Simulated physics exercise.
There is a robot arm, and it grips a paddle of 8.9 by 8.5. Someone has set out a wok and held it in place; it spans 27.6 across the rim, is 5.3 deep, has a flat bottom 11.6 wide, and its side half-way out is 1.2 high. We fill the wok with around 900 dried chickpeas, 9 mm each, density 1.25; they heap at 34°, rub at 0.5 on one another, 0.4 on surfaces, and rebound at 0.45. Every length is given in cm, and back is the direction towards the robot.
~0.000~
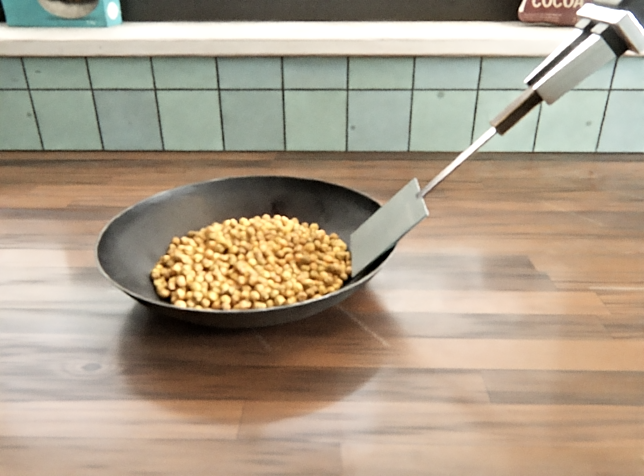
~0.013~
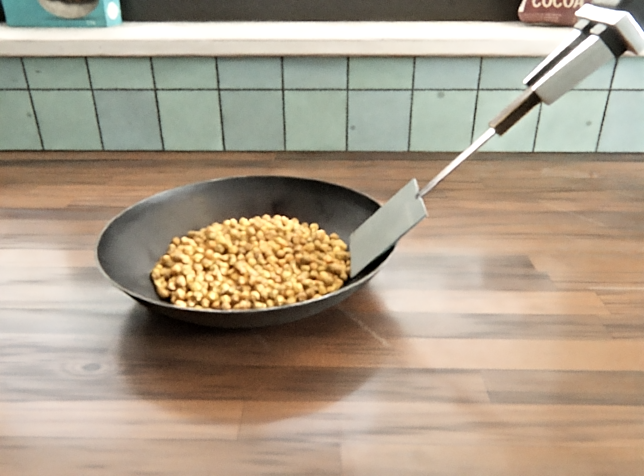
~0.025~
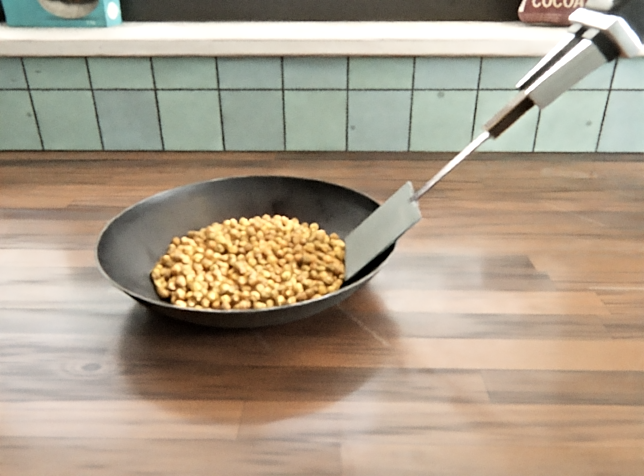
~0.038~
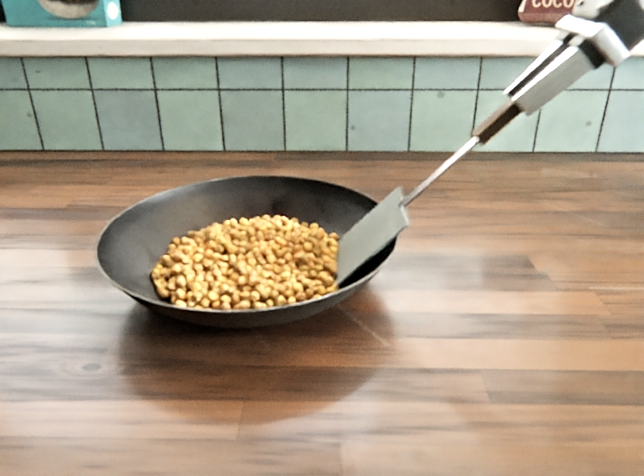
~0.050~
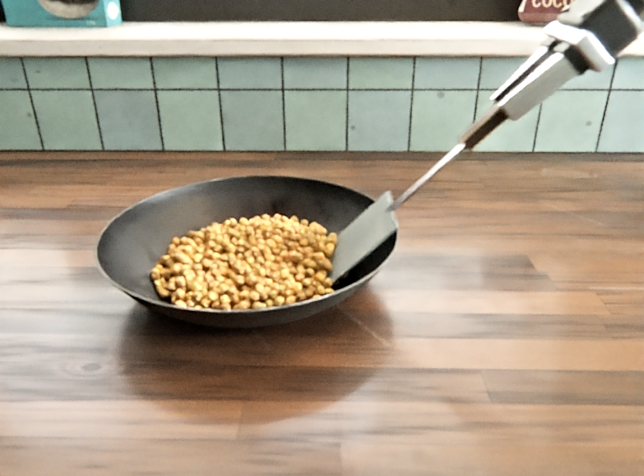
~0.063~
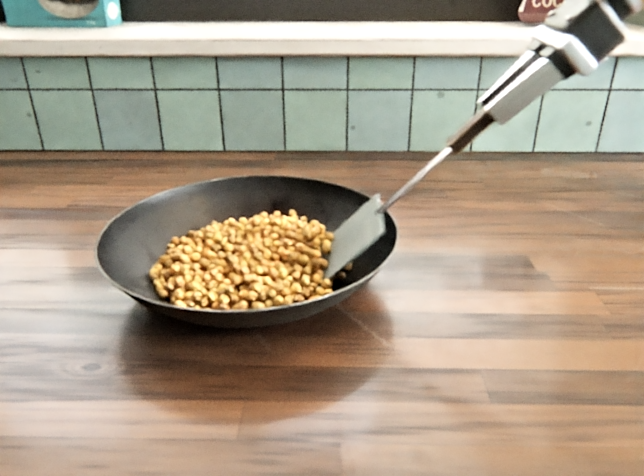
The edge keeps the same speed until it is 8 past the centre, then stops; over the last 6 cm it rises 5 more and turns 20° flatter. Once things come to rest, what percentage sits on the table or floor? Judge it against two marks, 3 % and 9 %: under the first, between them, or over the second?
Over the second, so above 9 %.
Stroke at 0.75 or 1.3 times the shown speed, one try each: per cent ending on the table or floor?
Some 10 per cent, then some 20 per cent, on the table or floor.
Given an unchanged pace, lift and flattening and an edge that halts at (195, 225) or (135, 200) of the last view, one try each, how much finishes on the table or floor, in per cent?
5 % and 25 %.
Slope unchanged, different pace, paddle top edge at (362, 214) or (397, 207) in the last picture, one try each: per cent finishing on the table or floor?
Respectively, some 20 and 5 per cent.
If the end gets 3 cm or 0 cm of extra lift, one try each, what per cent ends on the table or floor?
You'd get some 15 per cent with the first setting and some 5 per cent with the second.
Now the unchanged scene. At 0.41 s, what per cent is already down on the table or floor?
I'd say close to 10 in a hundred.
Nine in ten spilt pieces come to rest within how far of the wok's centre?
Some 50 cm.
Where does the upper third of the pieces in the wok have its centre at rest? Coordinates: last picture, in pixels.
Around (169, 247).
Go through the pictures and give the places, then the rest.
The first frame shows paddle top edge at (421, 195), sloping 46°; upper third of the load around (257, 258), from x 155 to 350, top at y 220; 900 in the wok.
The second frame shows paddle top edge at (420, 196), sloping 46°; upper third of the load around (257, 258), from x 155 to 350, top at y 220.
The third frame shows paddle top edge at (415, 199), sloping 46°; upper third of the load around (257, 257), from x 155 to 350, top at y 220.
The fourth frame shows paddle top edge at (404, 204), sloping 46°; upper third of the load around (257, 256), from x 155 to 350, top at y 220.
The fifth frame shows paddle top edge at (392, 209), sloping 46°; upper third of the load around (257, 255), from x 155 to 350, top at y 220.
The sixth frame shows paddle top edge at (380, 212), sloping 46°; upper third of the load around (257, 253), from x 155 to 350, top at y 215; 900 in the wok.
By 0.12 s, sloping 46°, highest piece 6 above the table; 900 in the wok.
By 0.18 s, sloping 40°, highest piece 6 above the table; 900 in the wok.
By 0.41 s, sloping 26°, highest piece 6 above the table; 770 in the wok, 95 on the table or floor, 35 on the blade or in flight.
By 1.46 s, sloping 26°, highest piece 5 above the table; 770 in the wok, 130 on the table or floor.
Final count, 770 in the wok, 130 on the table or floor. That is 14 % on the table or floor.
